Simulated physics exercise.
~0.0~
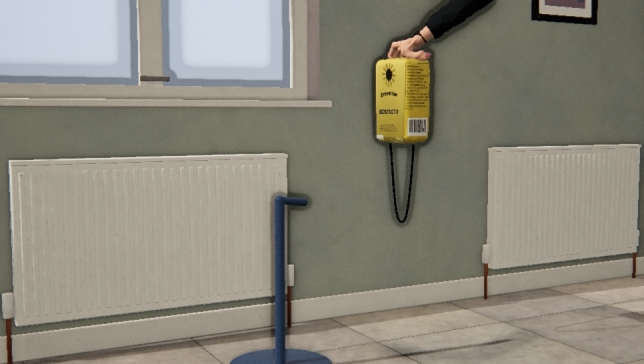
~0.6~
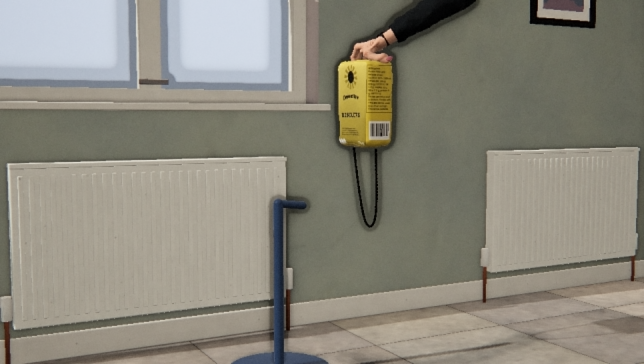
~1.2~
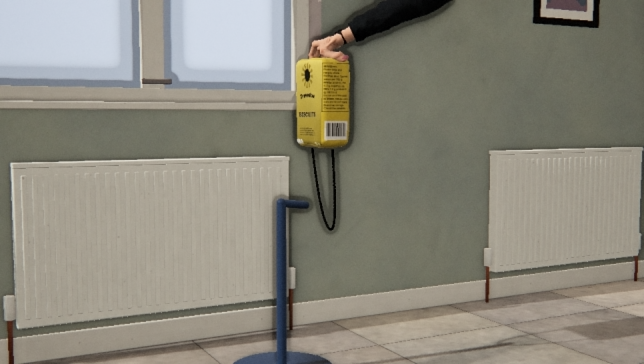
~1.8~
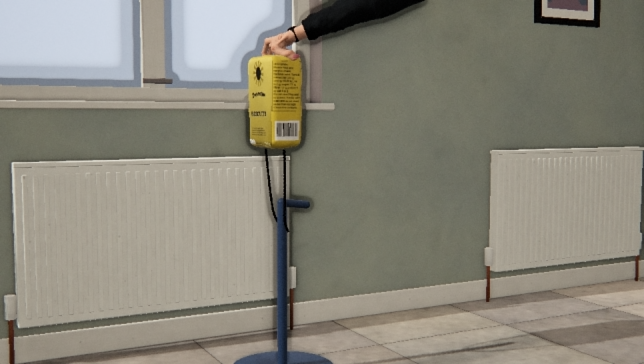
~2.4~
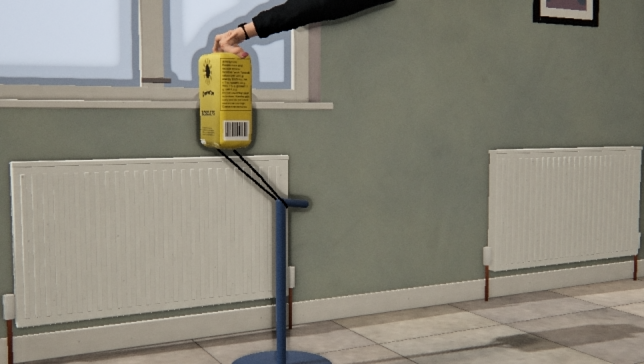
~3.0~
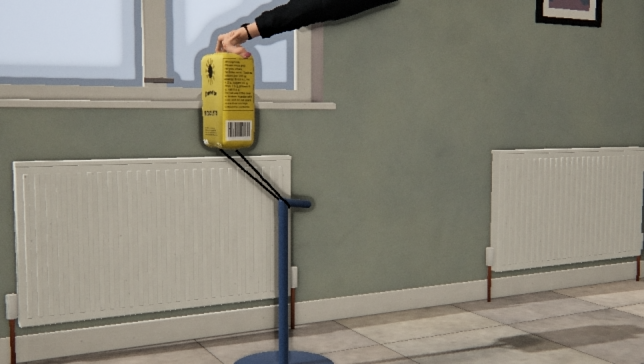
In the video, a hand carries a yellow sack with a dangling loop of cord leftward past a radiator and over a blue post with a hook. The loop catches on the post and pulls tight, and the sack stops just beyond it, still held upright.
